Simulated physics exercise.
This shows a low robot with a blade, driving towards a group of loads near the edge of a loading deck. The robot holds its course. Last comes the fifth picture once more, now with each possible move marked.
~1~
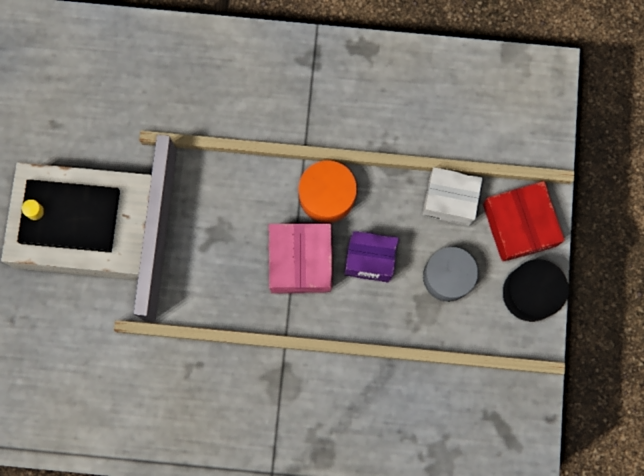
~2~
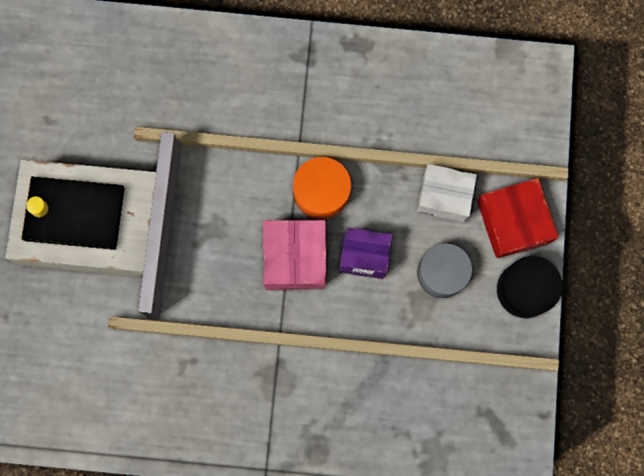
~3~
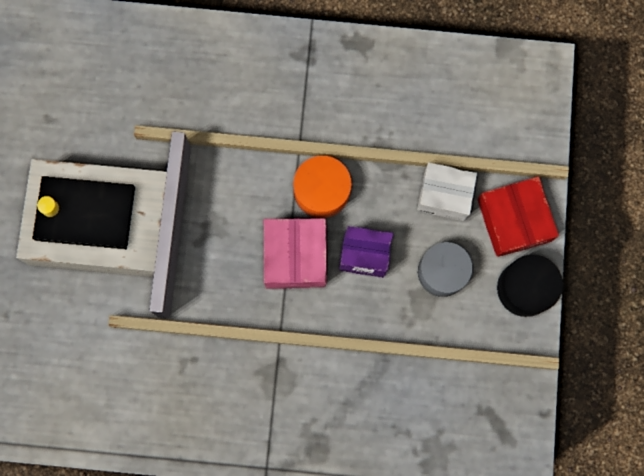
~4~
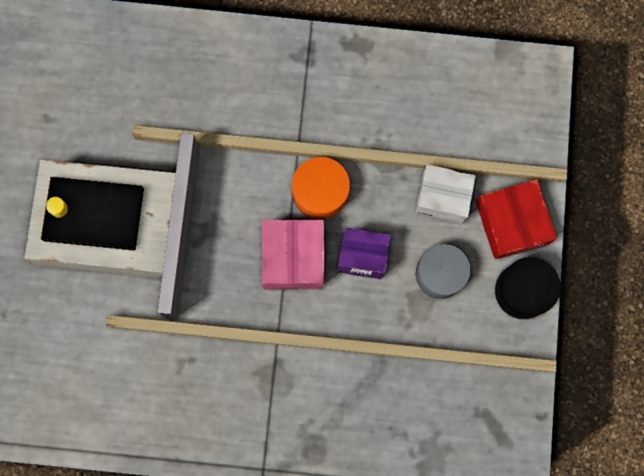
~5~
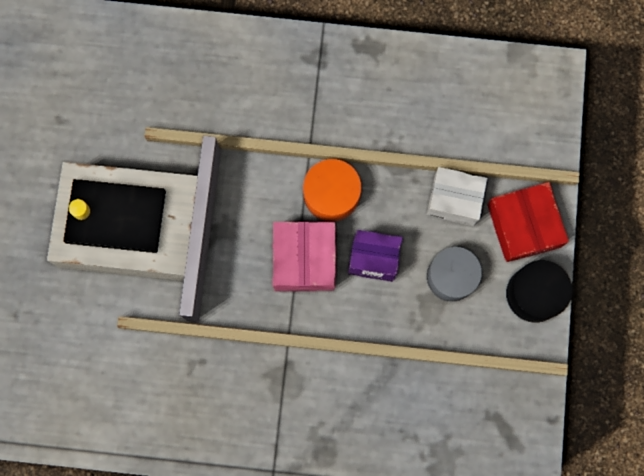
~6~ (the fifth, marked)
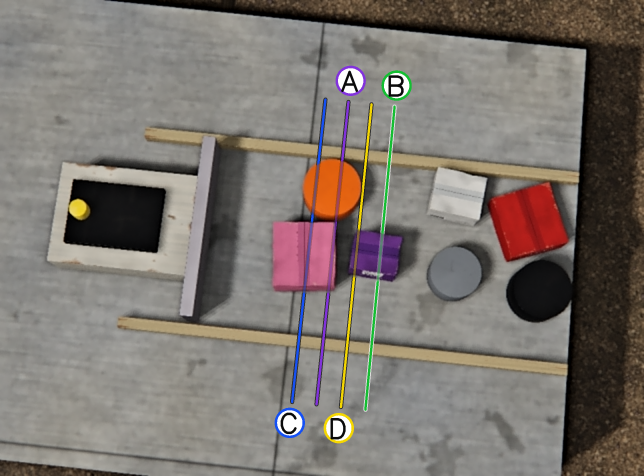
A low robot with a wide blade moves slowly right toward several colourful, motionless loads.
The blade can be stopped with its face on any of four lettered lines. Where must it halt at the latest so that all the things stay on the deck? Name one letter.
Line B.
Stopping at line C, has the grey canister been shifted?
By then, no.
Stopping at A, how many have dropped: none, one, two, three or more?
The count is none.
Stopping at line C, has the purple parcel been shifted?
By then, yes.
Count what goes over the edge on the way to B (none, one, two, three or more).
The count is none.
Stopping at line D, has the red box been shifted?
No.
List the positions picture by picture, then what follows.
In the first picture, red box (523, 223); white box (452, 197); robot (76, 216).
In the second picture, robot (80, 213); orange canister (322, 189).
In the third picture, robot (91, 213); black canister (530, 286).
In the fourth picture, robot (100, 214); red box (516, 221).
In the fifth picture, robot (122, 216); grey canister (454, 275); orange canister (332, 191); pink box (304, 257).
On the copy, A at (333, 249); B at (380, 254); C at (309, 246); D at (357, 251).
On B. First, robot (187, 223); black canister (539, 291); red box (527, 223).
Then, robot (253, 230); grey canister (466, 276); purple parcel (419, 261).
Finally, robot (302, 235); black canister (566, 298); red box (536, 221); nothing has fallen.
By contrast, A is safe but short; C is safe but short; D is safe but short.
